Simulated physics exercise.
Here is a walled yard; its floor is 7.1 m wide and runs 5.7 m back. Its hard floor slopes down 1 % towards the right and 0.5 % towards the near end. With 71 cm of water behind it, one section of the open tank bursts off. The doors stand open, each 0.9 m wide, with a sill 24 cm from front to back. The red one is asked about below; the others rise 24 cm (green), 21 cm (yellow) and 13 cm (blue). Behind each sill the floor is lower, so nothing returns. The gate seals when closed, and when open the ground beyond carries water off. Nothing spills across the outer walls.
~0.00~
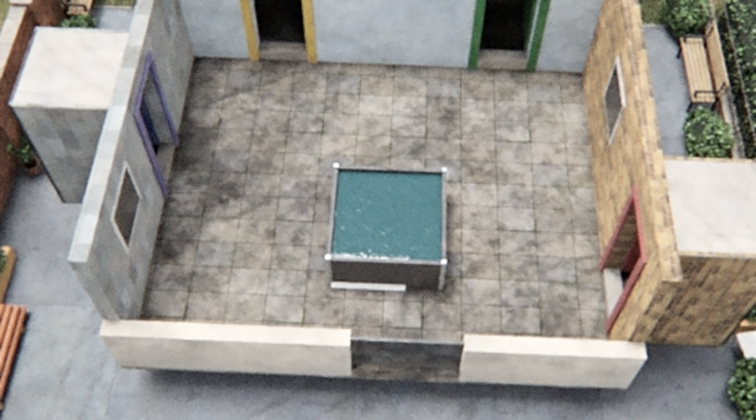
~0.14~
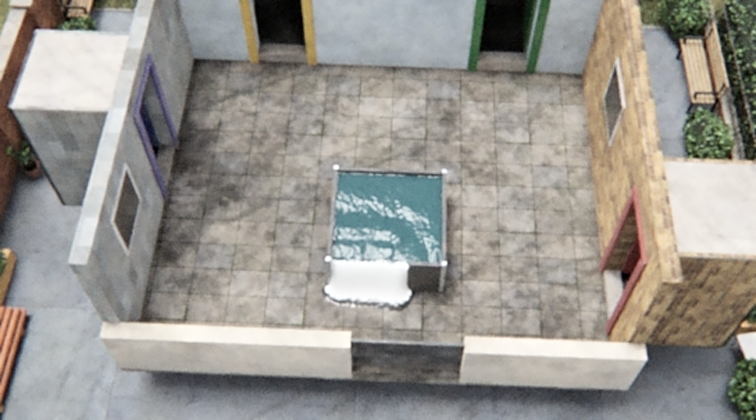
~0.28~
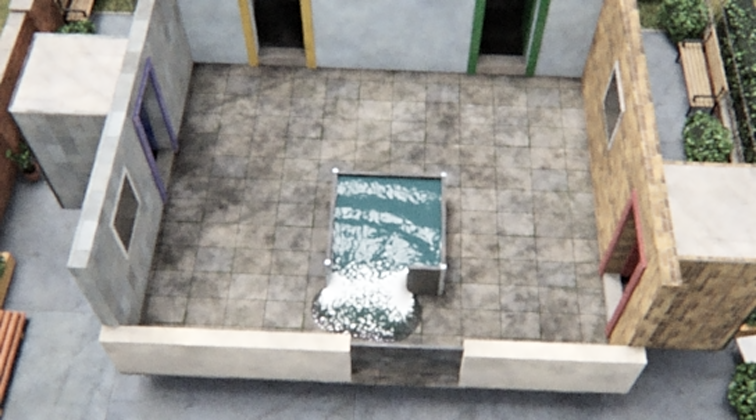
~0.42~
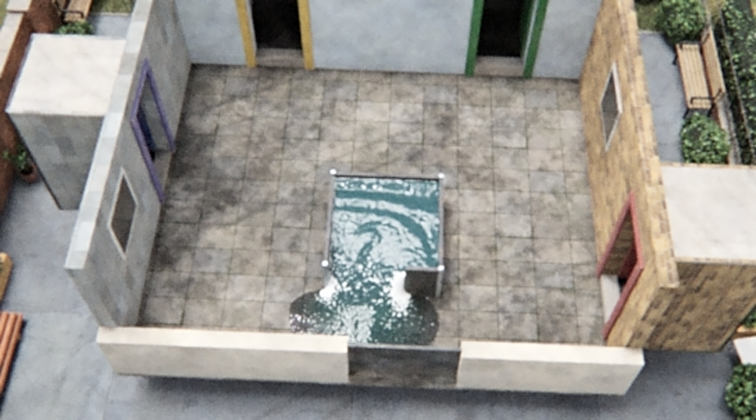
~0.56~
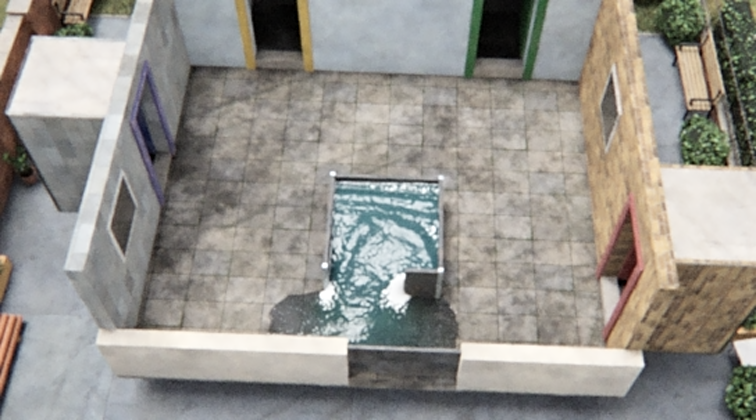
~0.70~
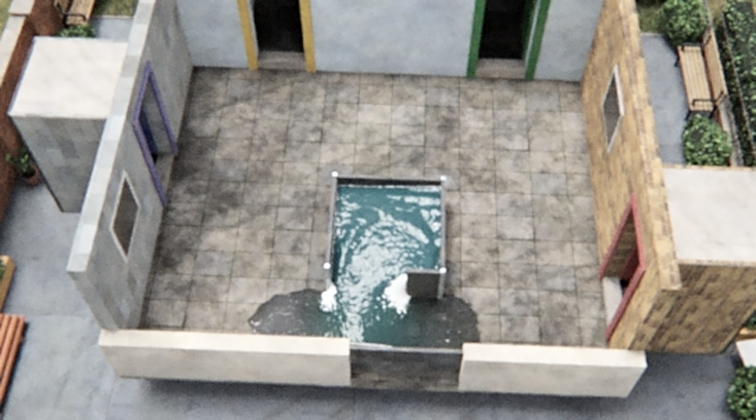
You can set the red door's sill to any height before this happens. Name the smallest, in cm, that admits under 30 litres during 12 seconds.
It would have to be roughly 13.5 cm high.
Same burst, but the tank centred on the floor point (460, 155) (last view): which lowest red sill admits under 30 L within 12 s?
About 10.0 cm.
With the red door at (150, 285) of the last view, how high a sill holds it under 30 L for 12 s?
Roughly 16 cm.
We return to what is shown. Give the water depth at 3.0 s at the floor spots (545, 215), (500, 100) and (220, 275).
About 2, 0 and 4 cm.
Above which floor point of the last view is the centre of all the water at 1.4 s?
Near (373, 291).
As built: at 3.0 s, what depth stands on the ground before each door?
In cm: Red 19, green 0, yellow 0, blue 7.
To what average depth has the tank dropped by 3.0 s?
Roughly 21 cm on average.
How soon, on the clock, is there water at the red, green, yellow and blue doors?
Arrival: Red 1.8 s, green 5.0 s, yellow 4.0 s, blue 2.4 s.
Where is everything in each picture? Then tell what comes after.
The first picture shows still water, 71 cm deep, in the open tank at (388, 216); the red door at (621, 267) is dry.
In the second picture, the gap is at (370, 276), the front 0.3 m out at (395, 306); the back of the open tank holds 71 cm.
In the third picture, water pours out at (369, 281) and has run 0.8 m, to a hidden place; about 12 cm deep outside, 71 cm at the back.
In the fourth picture, the gap is at (367, 283), the front 1.2 m out at a hidden place; the back of the open tank holds 65 cm.
In the fifth picture, the front is at a hidden place, 1.3 m from the gap at (367, 285); 2.7 m2 of floor is wet, 59 cm left at the back.
In the sixth picture, the gap is at (369, 286), the front 1.6 m out at a hidden place; the back of the open tank holds 60 cm; 2.3 m in a straight line remain to the red door at (620, 275).
After 1.4 s water covers 15 % of the floor, deepest (48 cm) near (352, 363); it has not reached the red door.
After 3.0 s water covers 40 % of the floor, deepest (26 cm) near (134, 353); 19 cm at the red door, 18 litres in over its 13 cm sill.
After 12.0 s water covers 100 % of the floor, deepest (14 cm) near (600, 298); 11 cm at the red door, 34 litres in over its 13 cm sill.
At the red door as built, the water arrived by 1.8 s and peaked near 20 cm at 2.4 s.
With a sill of 12.5 cm, 39 litres would have come in within the 12 s; with 14.5 cm, 22 litres. So under 30 litres takes about 13.5 cm.
